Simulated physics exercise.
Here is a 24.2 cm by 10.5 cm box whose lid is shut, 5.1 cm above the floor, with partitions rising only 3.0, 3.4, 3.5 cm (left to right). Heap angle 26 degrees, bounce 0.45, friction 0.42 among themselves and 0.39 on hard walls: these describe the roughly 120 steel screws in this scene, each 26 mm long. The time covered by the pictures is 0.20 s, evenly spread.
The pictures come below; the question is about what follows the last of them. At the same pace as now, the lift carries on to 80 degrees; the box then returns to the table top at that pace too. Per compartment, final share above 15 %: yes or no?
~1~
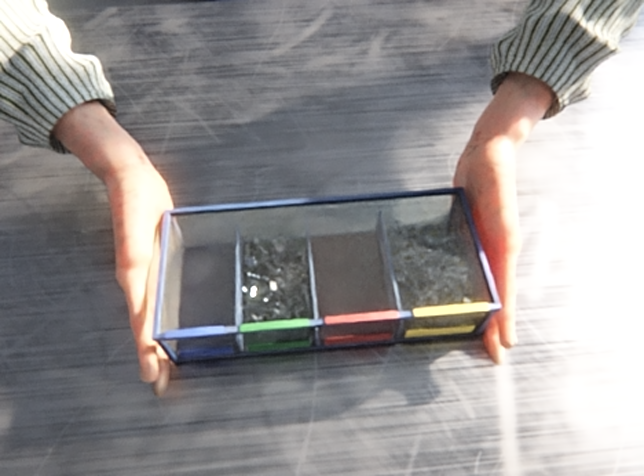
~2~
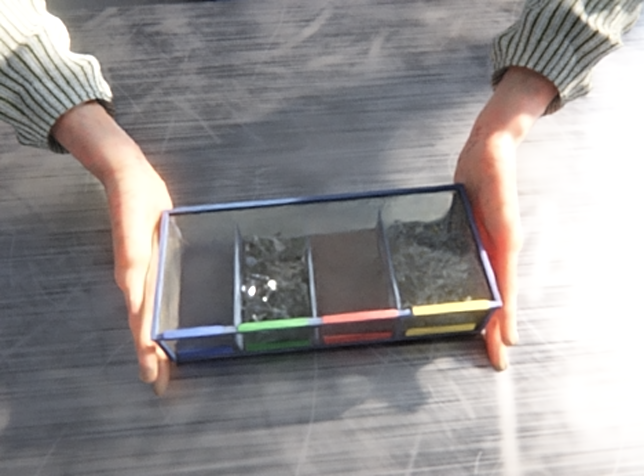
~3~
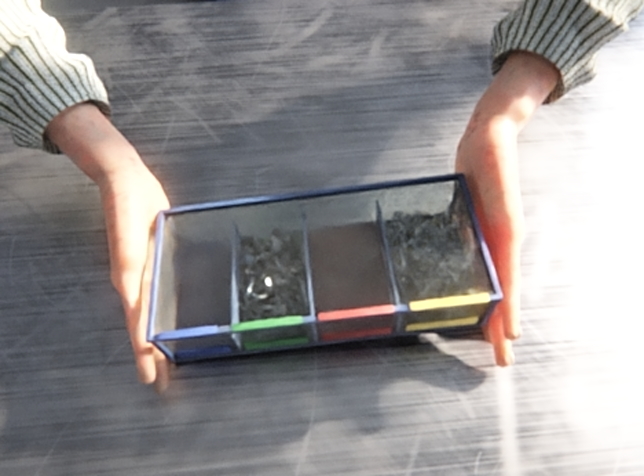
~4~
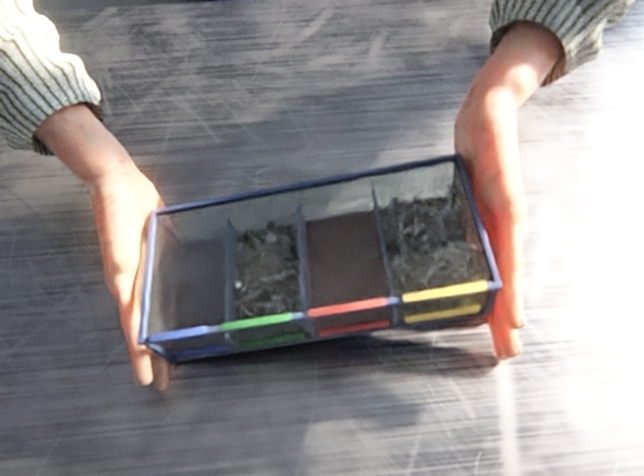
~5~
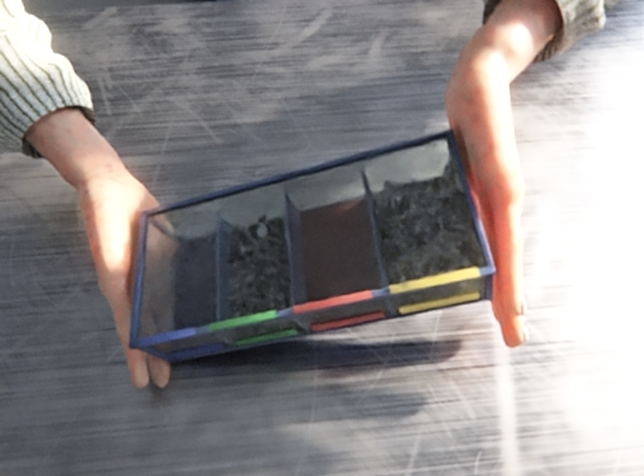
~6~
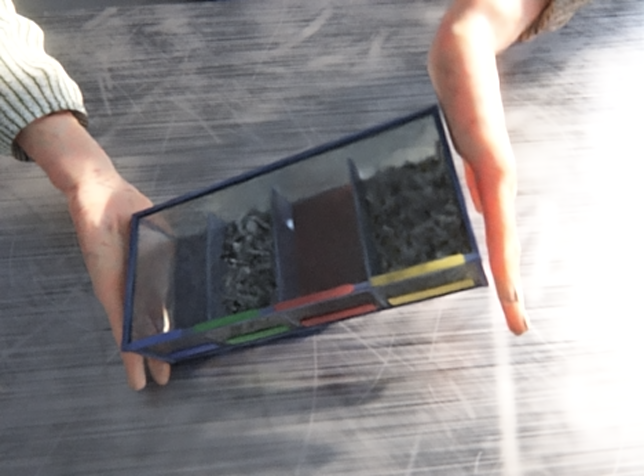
Red no; blue yes; green yes; yellow yes.
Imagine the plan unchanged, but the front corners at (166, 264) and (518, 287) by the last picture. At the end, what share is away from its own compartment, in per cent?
Around 10 per cent, it would seem.
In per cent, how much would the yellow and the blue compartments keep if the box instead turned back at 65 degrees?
Yellow: 50; blue: 5 (per cent).
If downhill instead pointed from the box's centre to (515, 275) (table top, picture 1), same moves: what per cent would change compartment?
The share comes to about 15 in a hundred.
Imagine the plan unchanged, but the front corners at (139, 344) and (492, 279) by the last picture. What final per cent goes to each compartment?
The compartments end with red 5 per cent, blue 15 per cent, green 35 per cent and yellow 45 per cent.
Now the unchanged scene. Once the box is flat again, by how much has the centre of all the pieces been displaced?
3.5 cm.
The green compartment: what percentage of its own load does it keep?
That compartment keeps close to 60 per cent of its own pieces.
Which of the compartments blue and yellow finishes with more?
More settles in the yellow compartment.
Then, 0.42 s after the last picture, tilt 78 degrees; red 5 %, blue 5 %, green 40 %, yellow 55 %.
Then, 0.71 s after the last picture, tilt 31 degrees; red 5 %, blue 20 %, green 25 %, yellow 45 %.
Then, 1.10 s after the last picture, tilt 0 degrees; red 5 %, blue 20 %, green 25 %, yellow 45 %.
In the end, red 5 %, blue 20 %, green 25 %, yellow 45 %.
